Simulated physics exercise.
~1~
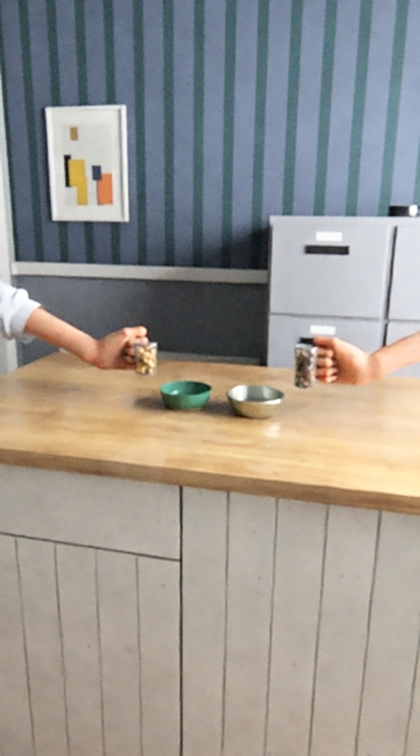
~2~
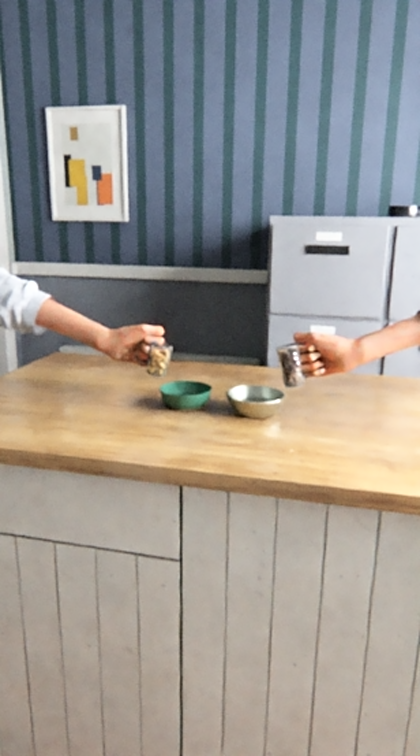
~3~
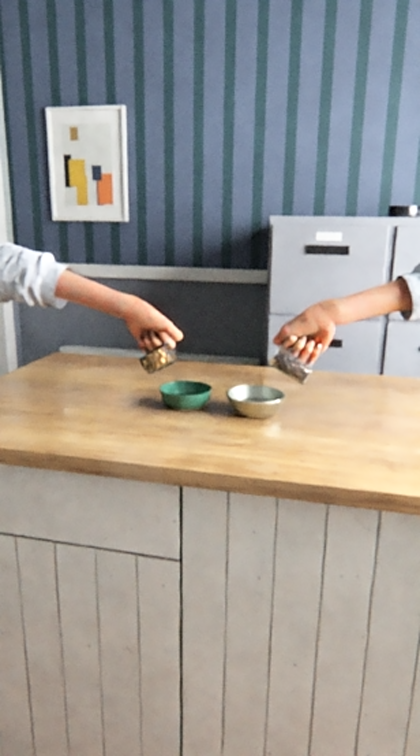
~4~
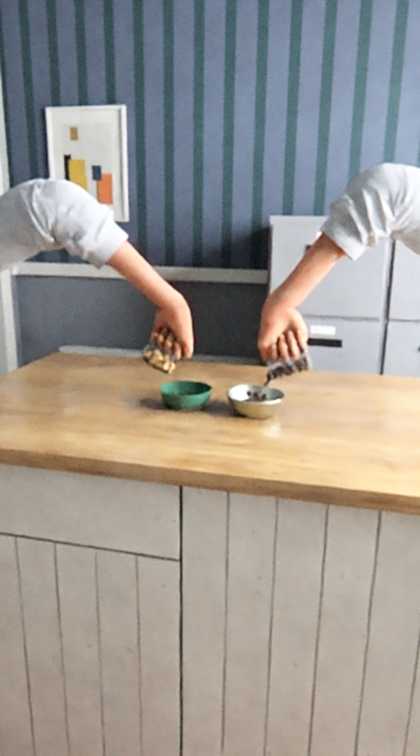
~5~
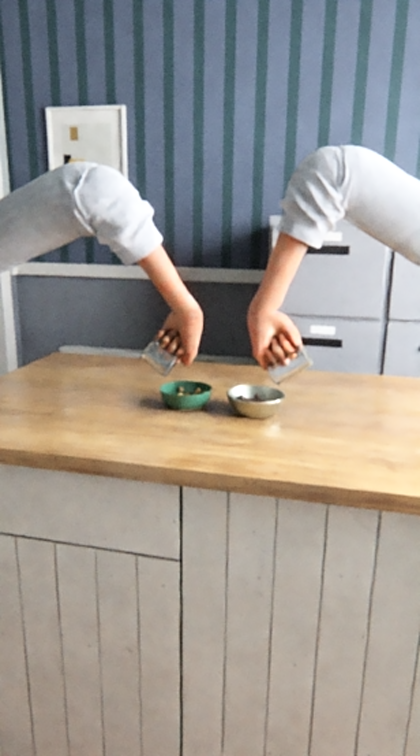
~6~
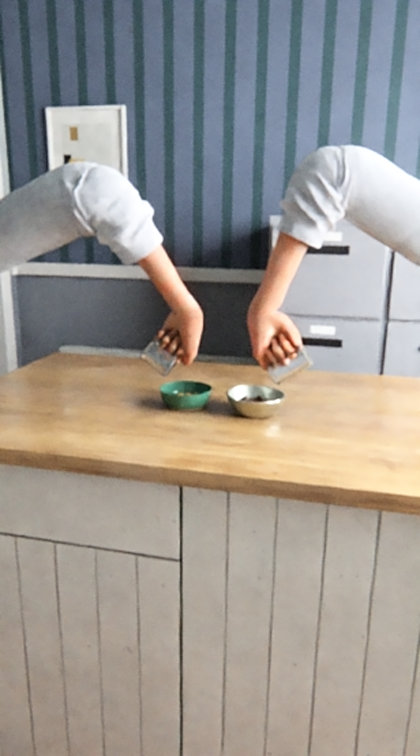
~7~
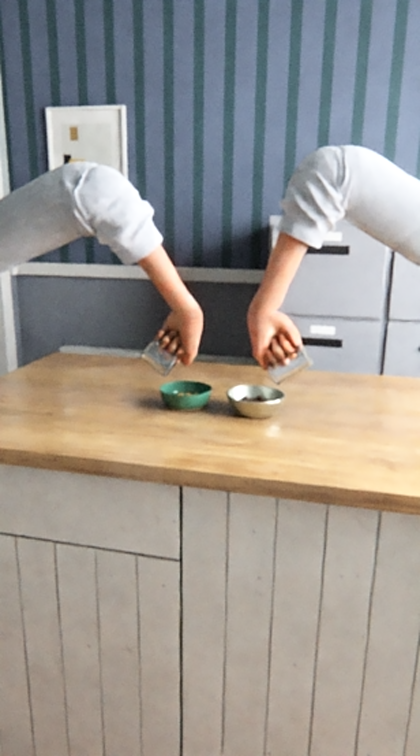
Two hands holding small clear cups of loose, dry bits moved inward over a green dish and a pale metallic one, then tipped them over, the right cup spilling first, until both cups were empty and the bits lay in the dishes.
